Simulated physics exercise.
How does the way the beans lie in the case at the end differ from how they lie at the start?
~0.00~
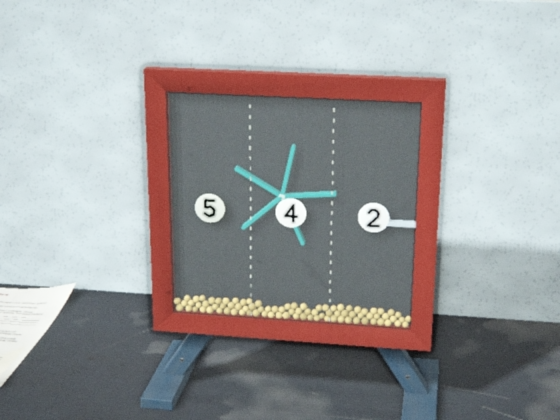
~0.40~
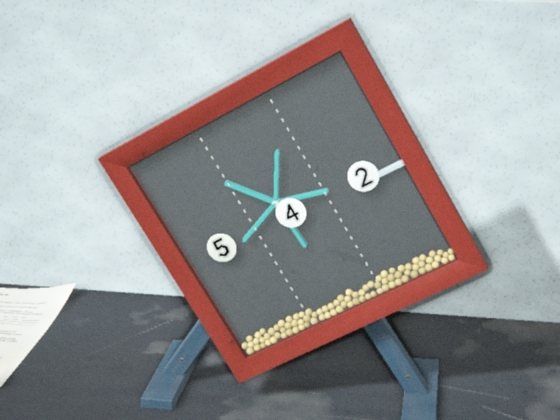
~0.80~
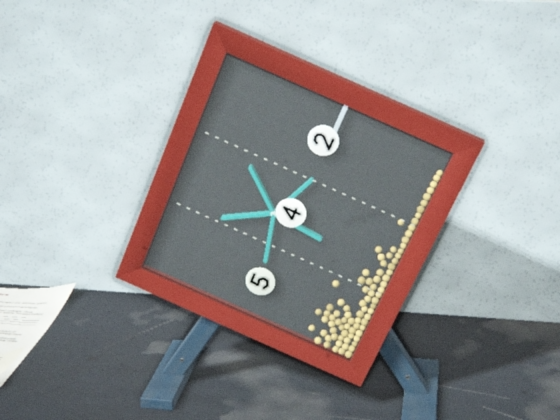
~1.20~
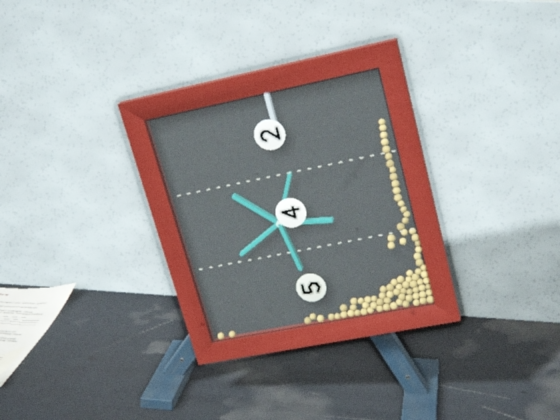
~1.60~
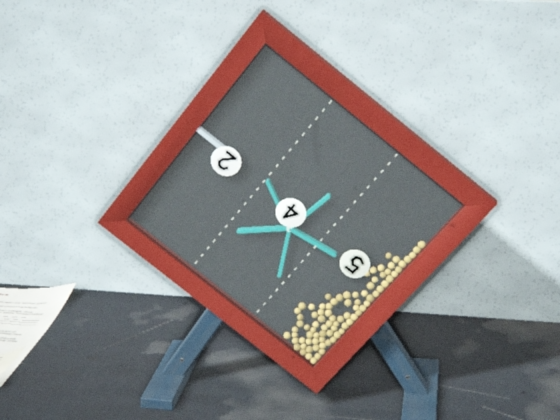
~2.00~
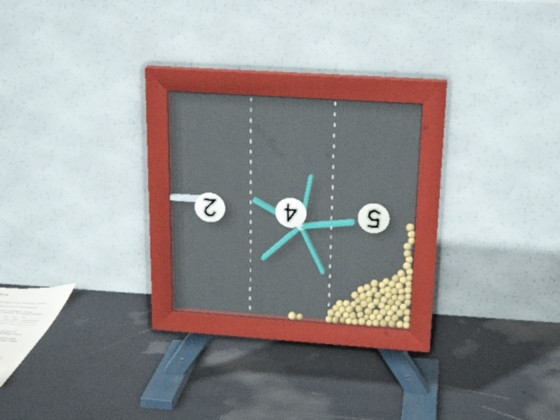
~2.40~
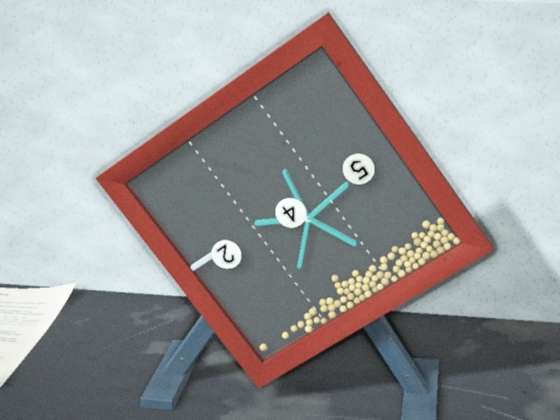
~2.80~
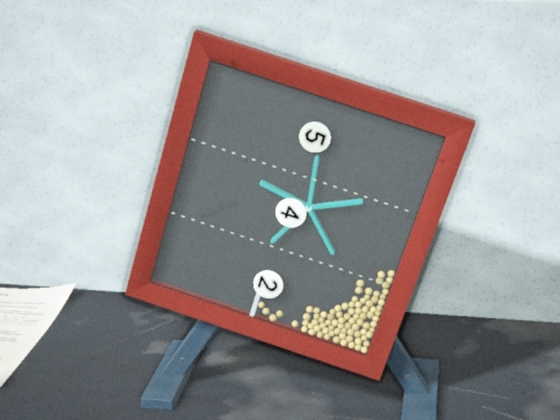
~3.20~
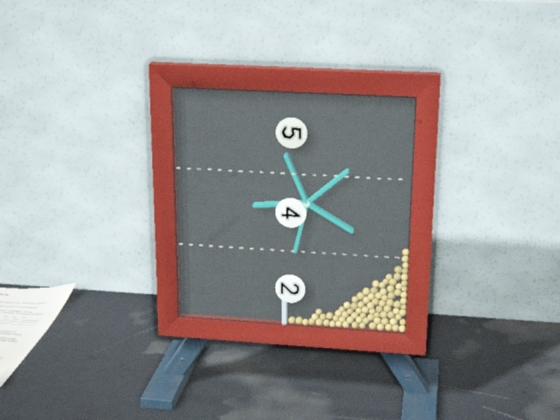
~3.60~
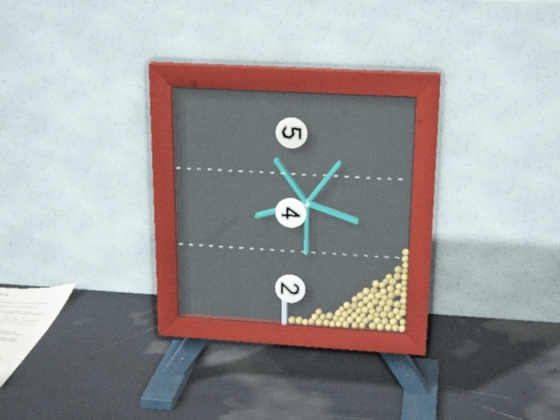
At the start the beans lie in a thin, fairly even layer across the whole bottom of the case. At the end they are heaped in a slope against the right side, filling the lower right corner and leaving the bottom left bare.
